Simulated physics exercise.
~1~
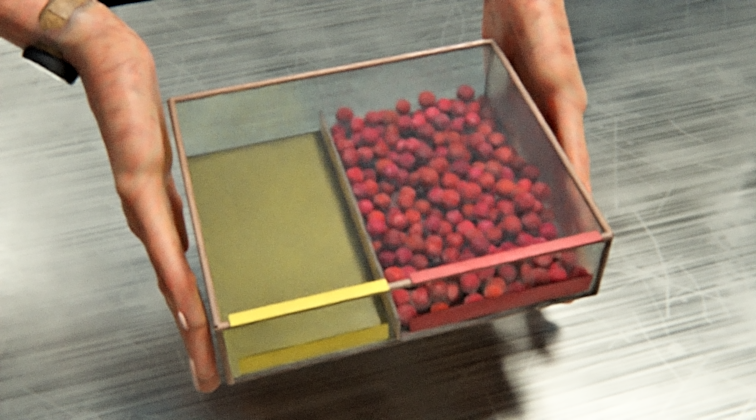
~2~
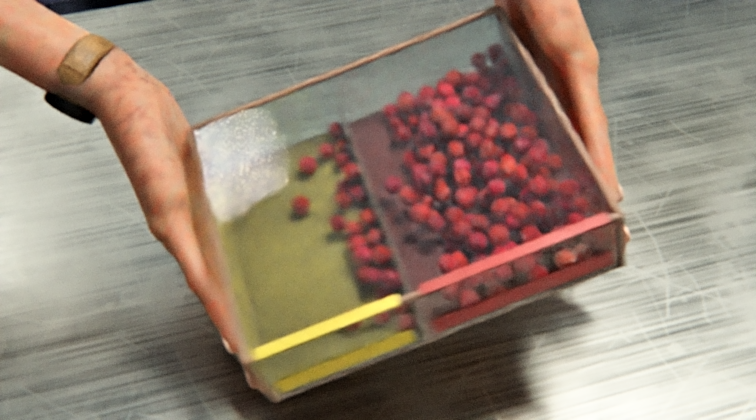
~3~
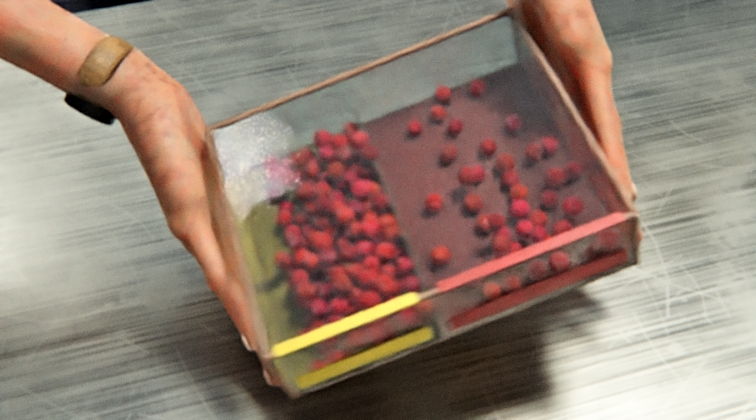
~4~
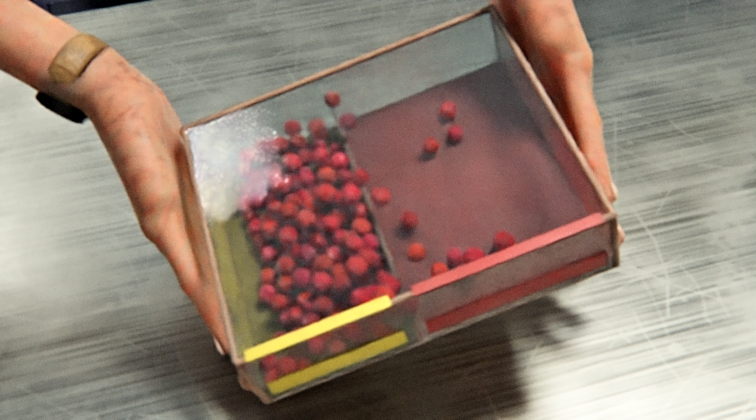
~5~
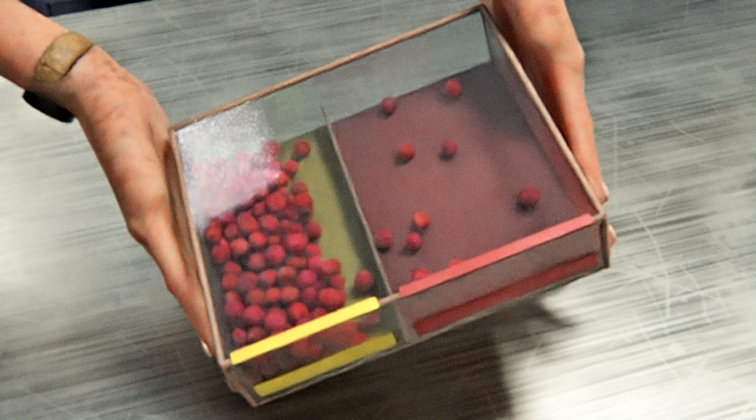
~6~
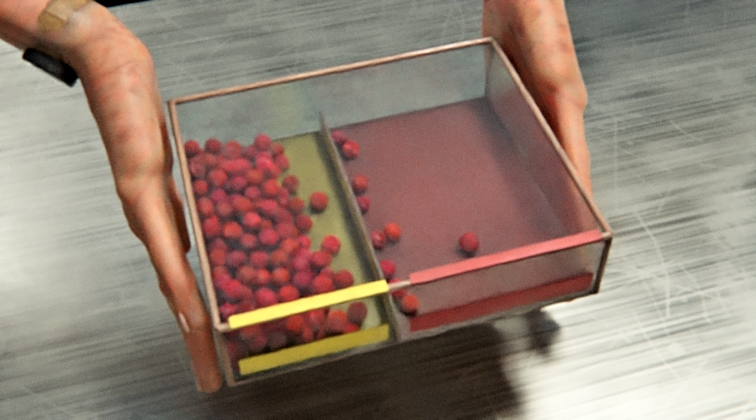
At the start, two hands hold a clear, shallow box above a scratched metal table, with red berries filling the right compartment and the yellow-marked left one empty. The hands tilt the box down toward the left, and some berries spill past the divider. As the box shifts a little to the right, most of the berries pour into the left compartment. The hands then move it back left, still tilted, while only a few berries roll about on the red side. Finally they turn it back to its first position, leaving the left side crowded and a few berries on the right.
